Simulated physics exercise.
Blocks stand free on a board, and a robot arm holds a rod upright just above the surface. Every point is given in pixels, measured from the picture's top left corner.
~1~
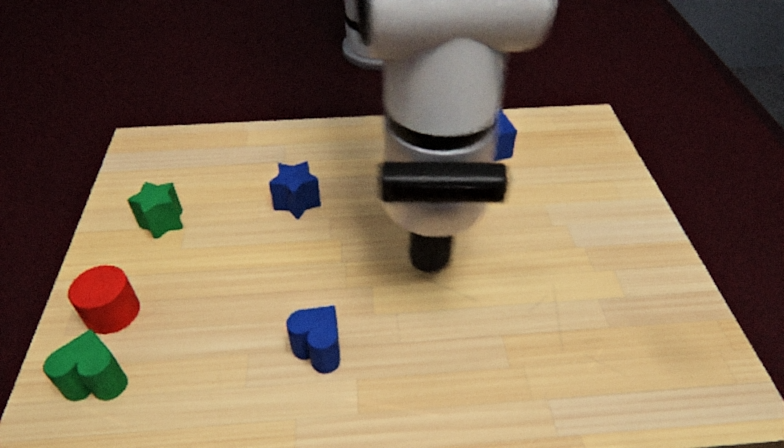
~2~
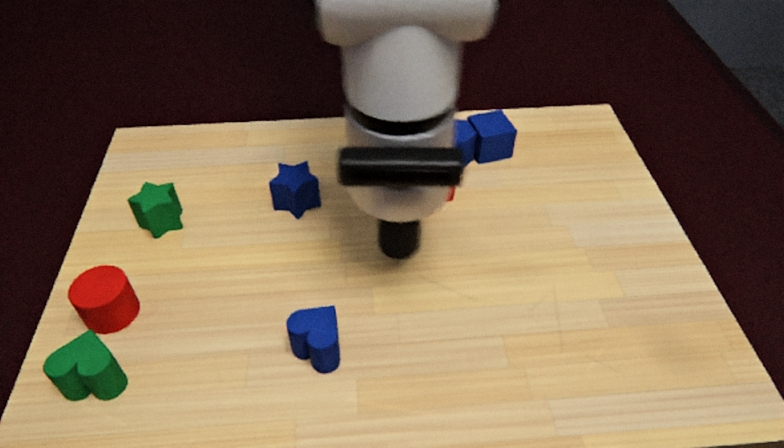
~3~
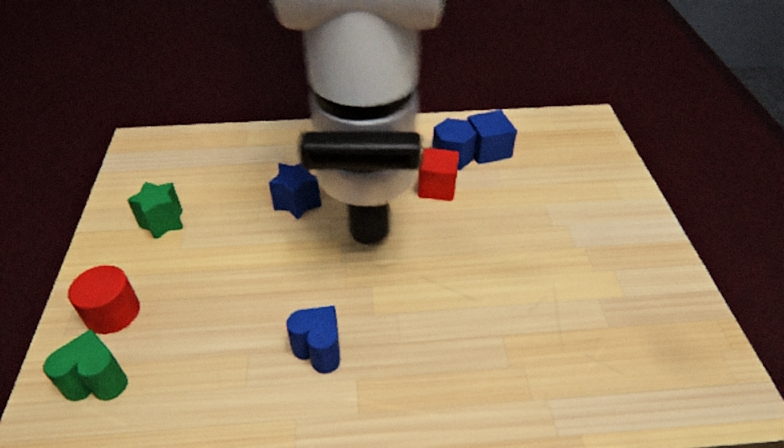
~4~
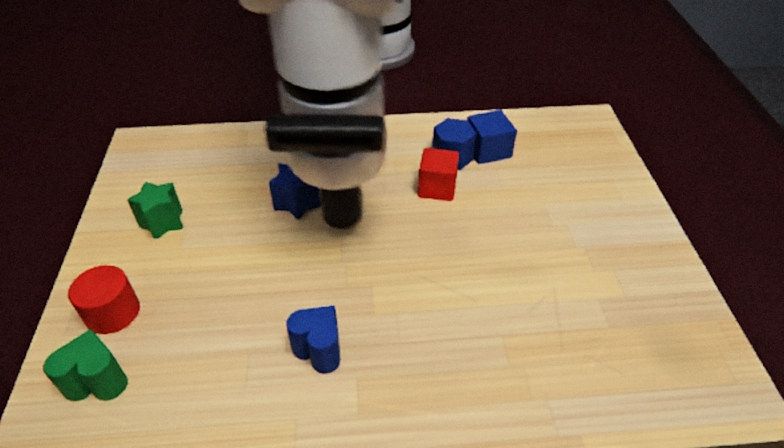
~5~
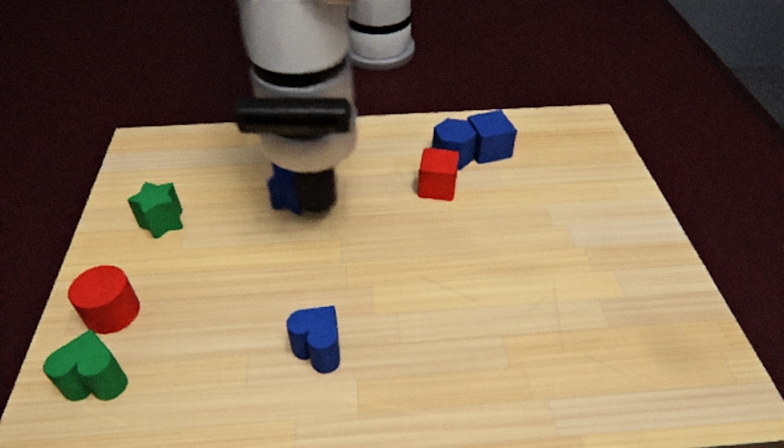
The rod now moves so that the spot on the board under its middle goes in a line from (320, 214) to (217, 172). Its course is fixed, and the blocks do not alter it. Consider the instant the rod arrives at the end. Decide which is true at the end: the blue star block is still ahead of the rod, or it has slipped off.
At the end of the path, the rod is still pushing the blue star block ahead of it.
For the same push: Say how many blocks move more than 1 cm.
Going by the path, one block will move.
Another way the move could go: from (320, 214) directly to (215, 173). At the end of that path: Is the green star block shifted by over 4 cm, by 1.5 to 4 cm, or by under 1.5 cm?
It gets moved under 1.5 cm.
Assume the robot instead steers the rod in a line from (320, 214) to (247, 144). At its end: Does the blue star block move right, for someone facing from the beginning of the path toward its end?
No
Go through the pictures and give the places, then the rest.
The first picture shows rod's lower end (430, 258); green star block (152, 195); blue star block (293, 175).
The second picture shows rod (399, 245); blocks still.
The third picture shows rod (370, 231); blocks still.
The fourth picture shows rod (343, 216); blocks still.
The fifth picture shows rod (318, 201); green star block (152, 195); blue star block (290, 172).
On the path given first. One third of the way, rod (281, 186); blue star block (255, 156).
Two thirds of the way, rod (246, 172); blue star block (225, 141).
At the end, rod (214, 159); green star block still; blue star block (200, 127), turned 25° clockwise.
